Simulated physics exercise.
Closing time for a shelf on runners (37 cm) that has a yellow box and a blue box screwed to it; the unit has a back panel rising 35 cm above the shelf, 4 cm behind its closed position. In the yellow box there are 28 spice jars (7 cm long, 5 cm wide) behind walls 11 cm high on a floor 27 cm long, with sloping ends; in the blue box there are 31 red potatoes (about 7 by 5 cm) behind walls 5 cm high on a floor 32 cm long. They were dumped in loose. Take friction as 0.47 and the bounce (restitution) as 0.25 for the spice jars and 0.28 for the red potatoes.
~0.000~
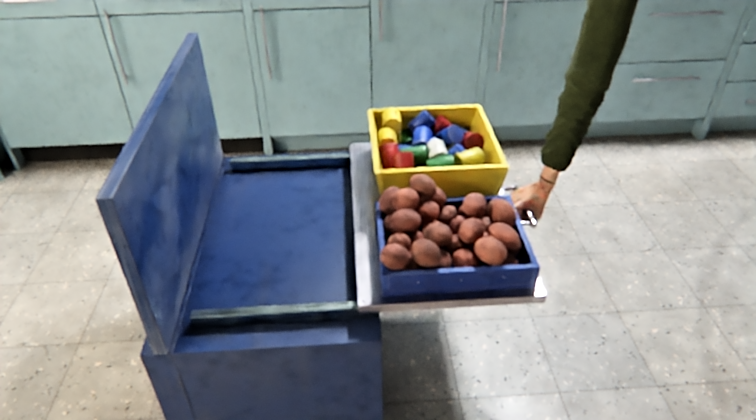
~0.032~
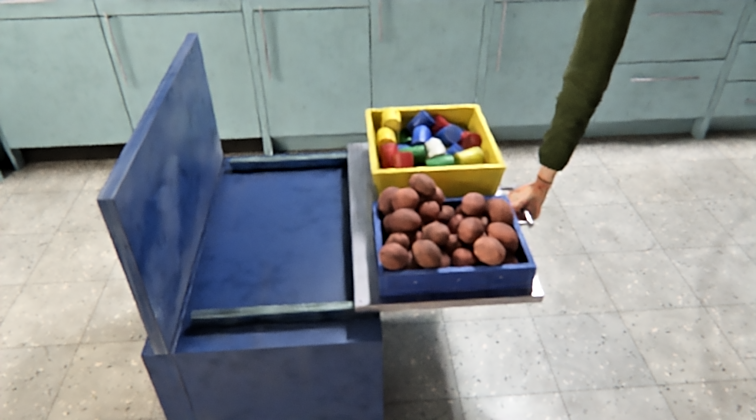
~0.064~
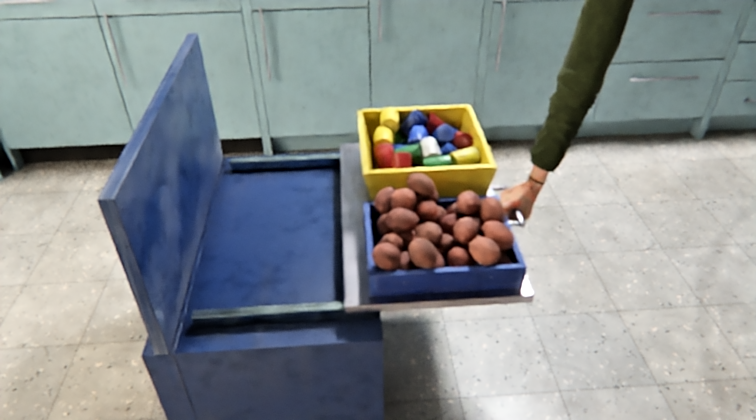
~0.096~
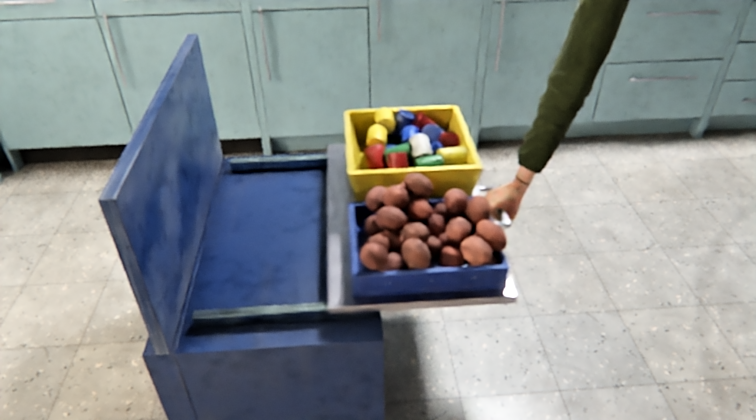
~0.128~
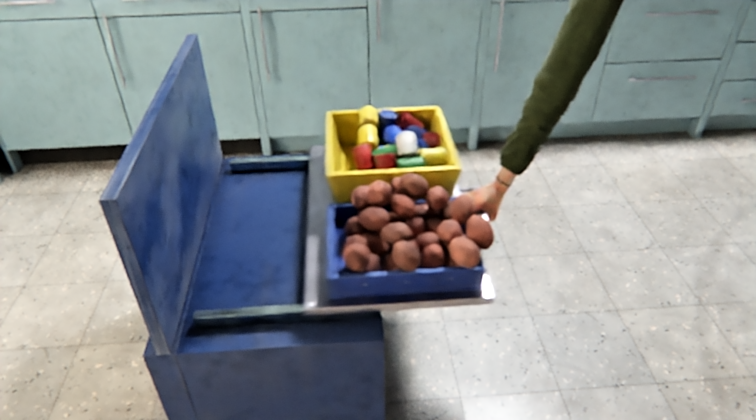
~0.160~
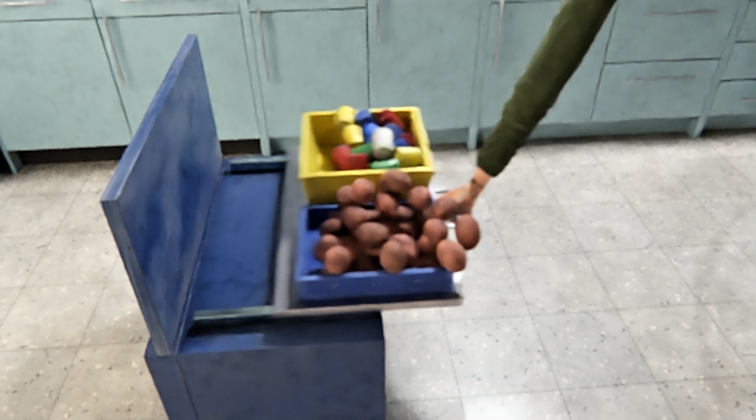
A hand pushing a shelf carrying a yellow box and a blue box leftward over a blue unit, loose potatoes spilling over the blue box's right side.
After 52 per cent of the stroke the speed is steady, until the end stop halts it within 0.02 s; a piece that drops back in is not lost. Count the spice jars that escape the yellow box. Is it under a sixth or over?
Out of the yellow box go fewer than one in six of the spice jars.
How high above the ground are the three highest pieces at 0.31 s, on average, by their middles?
Some 72 cm up.
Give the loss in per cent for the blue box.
Lost: Blue box 35 per cent.
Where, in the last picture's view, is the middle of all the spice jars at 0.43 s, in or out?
Near (297, 152).
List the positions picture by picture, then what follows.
In the first picture (each is followed by its nearest rim corner in this view, unless another is named; the camera moves round a little), yellow box (by its farthest rim corner), (477, 106); blue box, (389, 273); moved in 0 cm; none out.
In the second picture, yellow box, (474, 106); blue box, (386, 273); moved in 1 cm.
In the third picture, yellow box, (467, 106); blue box, (376, 274); moved in 3 cm.
In the fourth picture, yellow box, (454, 106); blue box, (359, 275); moved in 7 cm.
In the fifth picture, yellow box, (436, 107); blue box, (334, 276); moved in 12 cm.
In the sixth picture, yellow box, (413, 108); blue box, (303, 278); moved in 19 cm; 2 out, the lowest potato at (444, 209).
After 0.23 s, the runners reach their end.
After 0.31 s, yellow box 28 in, 0 out and blue box 25 in, 6 out.
After 0.43 s, yellow box 26 in, 2 out and blue box 22 in, 9 out.
After 0.65 s, yellow box 26 in, 2 out and blue box 20 in, 11 out.
Final count (at 1.08 s), yellow box 26 in, 2 out and blue box 20 in, 11 out. Asked share, 2 of 28, 7 per cent.
